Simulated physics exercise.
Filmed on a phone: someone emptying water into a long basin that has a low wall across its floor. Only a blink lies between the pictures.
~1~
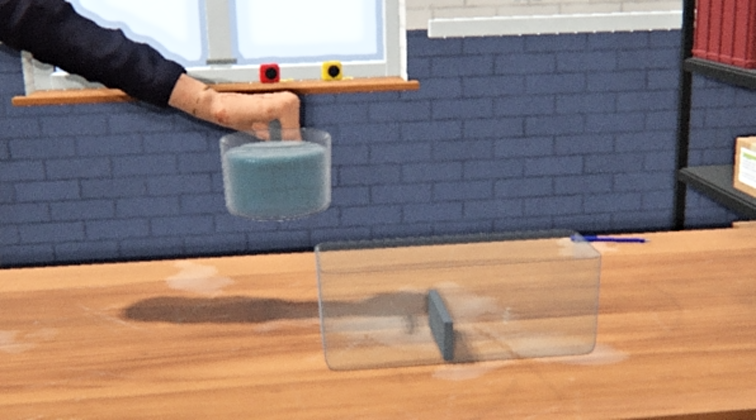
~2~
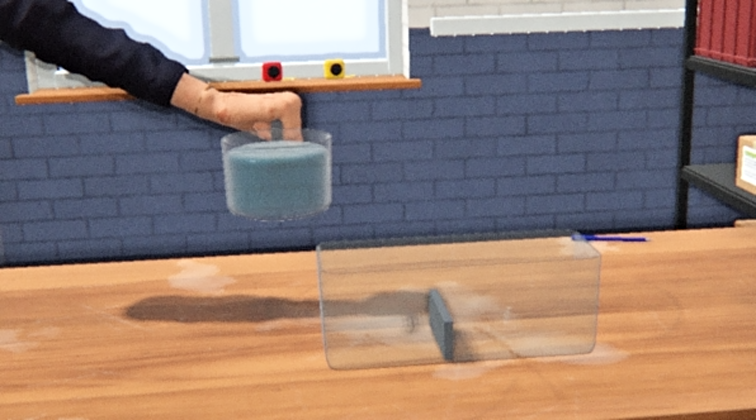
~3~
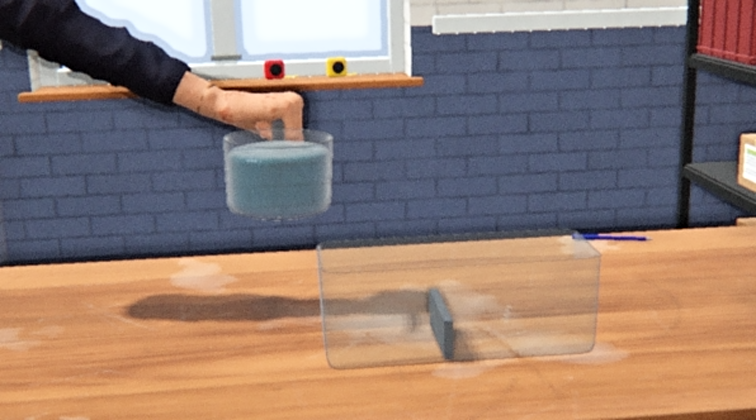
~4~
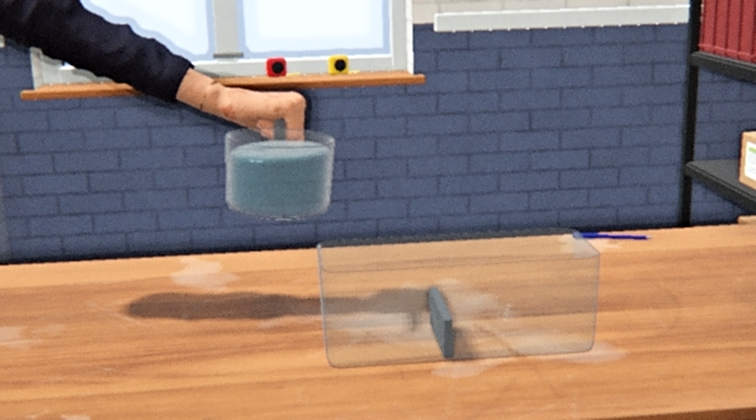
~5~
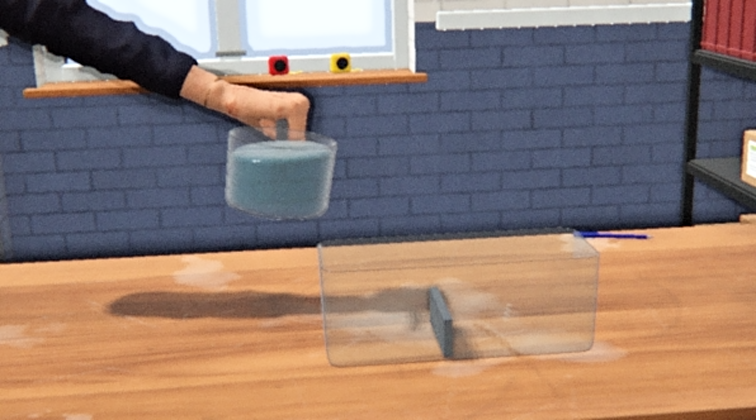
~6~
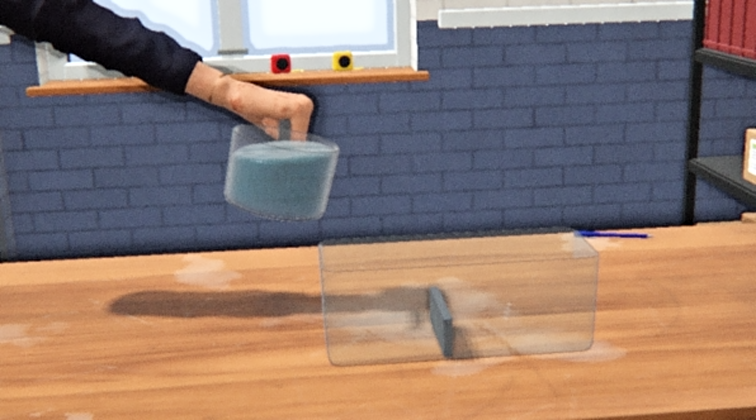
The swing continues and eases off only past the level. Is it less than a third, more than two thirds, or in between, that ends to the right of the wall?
The share right of the wall is less than a third.
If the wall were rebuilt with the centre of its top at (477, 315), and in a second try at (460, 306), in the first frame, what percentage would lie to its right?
About 15 and 5 per cent.
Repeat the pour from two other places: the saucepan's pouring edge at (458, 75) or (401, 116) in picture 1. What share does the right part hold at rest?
The first gives 95 %, the second 85 %.
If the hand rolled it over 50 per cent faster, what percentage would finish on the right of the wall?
Close to 10 per cent.
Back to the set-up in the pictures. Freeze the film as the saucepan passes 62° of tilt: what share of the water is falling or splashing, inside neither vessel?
About 20 per cent.
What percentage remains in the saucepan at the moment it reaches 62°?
Some 70 per cent.
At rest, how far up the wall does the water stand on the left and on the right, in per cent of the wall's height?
Left: 90 %. Right: 0 %.
A moment on, the saucepan is tipped part way and 69 per cent is still to pour, 11 is left of the wall and 0 right of it.
Next, the saucepan is tipped on its side and 20 per cent is still to pour, 69 is left of the wall and 2 right of it.
Then the saucepan is tipped on its side and 3 per cent is still to pour, 91 is left of the wall and 4 right of it.
Later the saucepan is tipped on its side and 0 per cent is still to pour, 95 is left of the wall and 5 right of it.
Finally, 95 per cent lies left of the wall, 5 right of it and 0 outside.
